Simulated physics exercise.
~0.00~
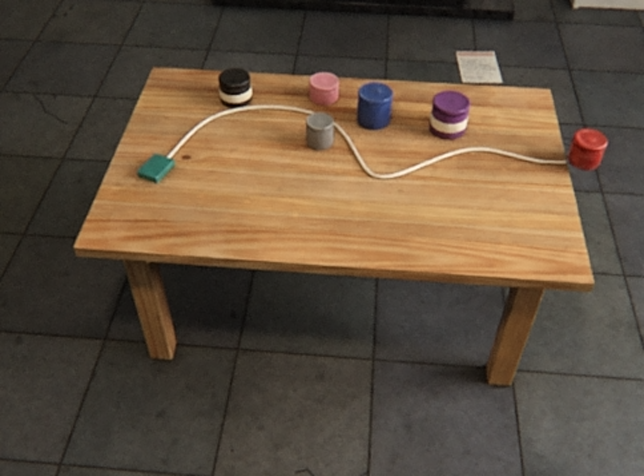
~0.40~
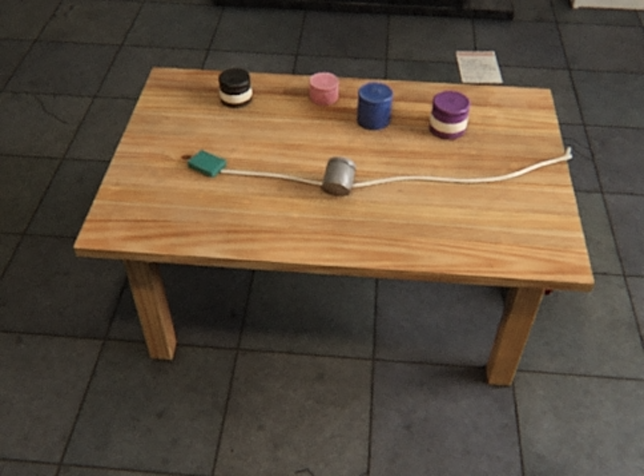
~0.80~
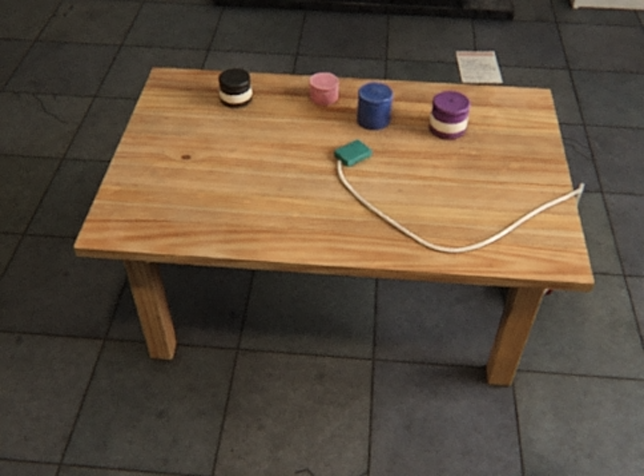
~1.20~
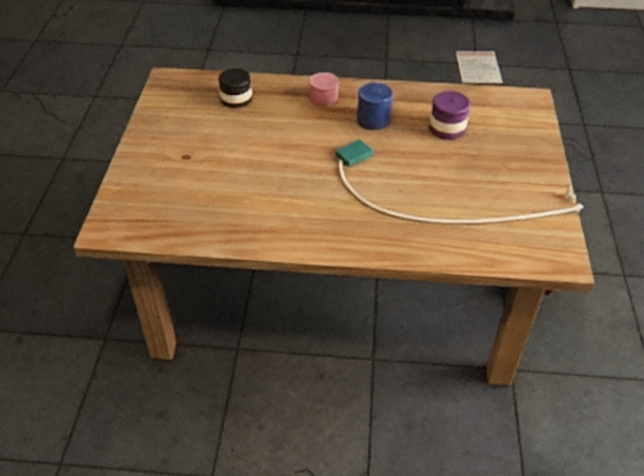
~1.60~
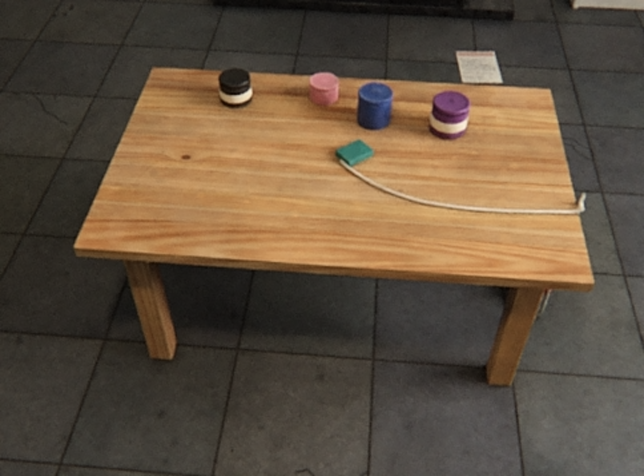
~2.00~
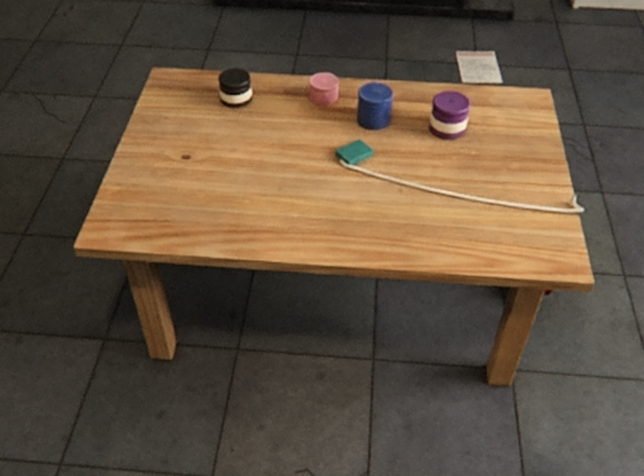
On a wooden table, a red object dropped over the right edge, pulling a white cord and the teal block tied to it rightward; the grey tub tipped over and went off the table, while the block stopped mid-table and the other containers stayed put.
